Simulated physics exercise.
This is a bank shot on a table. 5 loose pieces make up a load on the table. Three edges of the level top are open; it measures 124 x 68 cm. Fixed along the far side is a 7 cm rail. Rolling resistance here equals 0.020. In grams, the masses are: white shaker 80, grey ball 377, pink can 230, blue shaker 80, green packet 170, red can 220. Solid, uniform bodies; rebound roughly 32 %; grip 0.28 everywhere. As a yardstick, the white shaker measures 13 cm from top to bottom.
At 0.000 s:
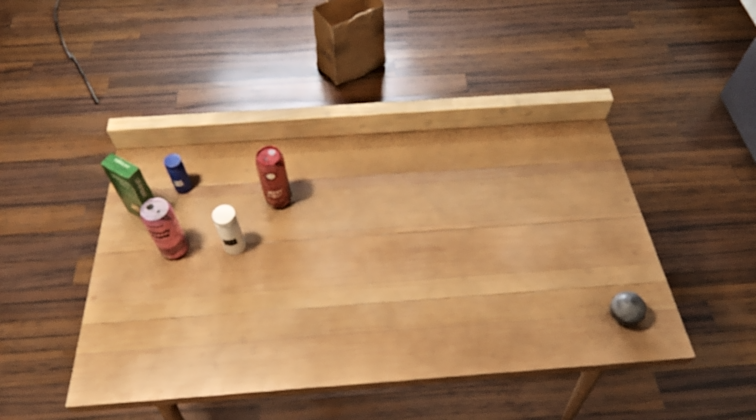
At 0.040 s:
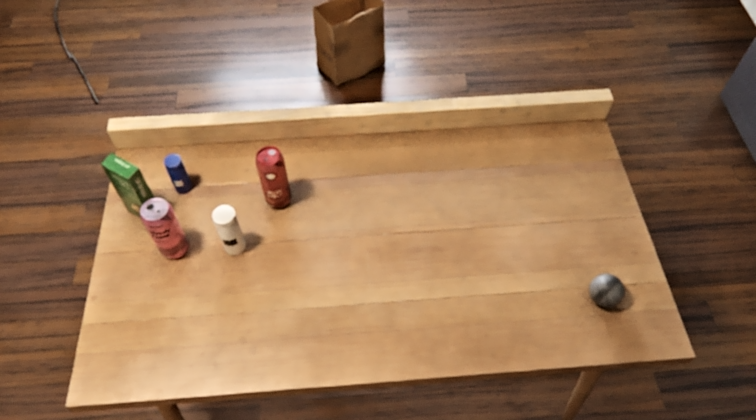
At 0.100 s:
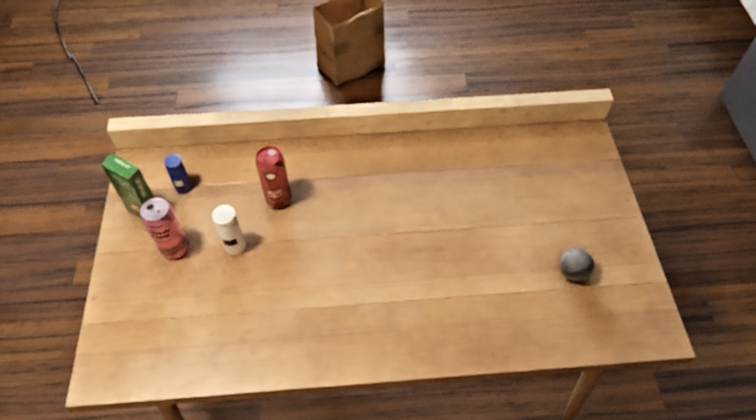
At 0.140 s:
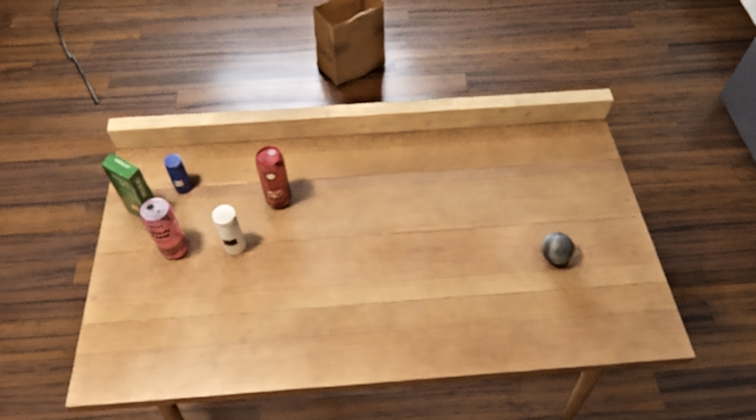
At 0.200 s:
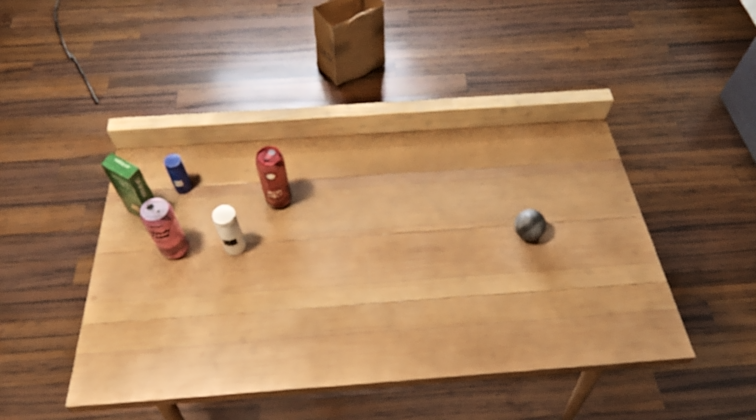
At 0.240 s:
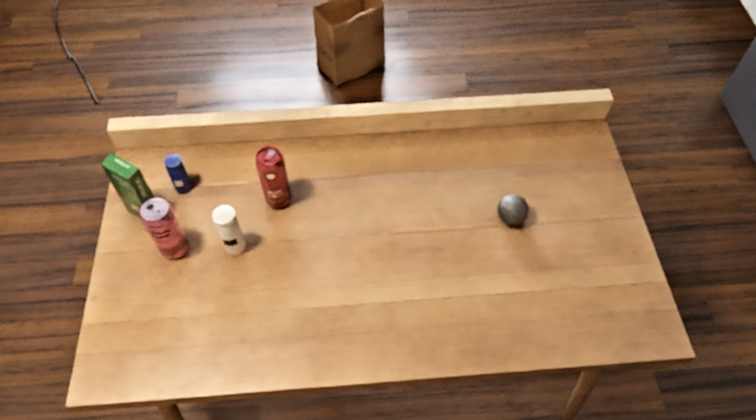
A grey ball rolled from the lower right of a wooden table up and to the left, toward the raised back edge, while the cans, shakers and green packet on the left stayed still.
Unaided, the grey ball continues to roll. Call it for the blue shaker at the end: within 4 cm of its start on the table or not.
Not within.
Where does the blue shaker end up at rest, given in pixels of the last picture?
At about (140, 174).
After 0.44 s, grey ball near (435, 143).
After 0.84 s, grey ball near (338, 154).
After 1.34 s, grey ball near (226, 178).
After 1.74 s, grey ball near (159, 196); blue shaker 42° off upright near (151, 169).
In the end (2.7 s), toppled on the table, blue shaker; the other 4 under 4 cm from the start. At the end, from the last picture's camera, blue shaker near (140, 174).
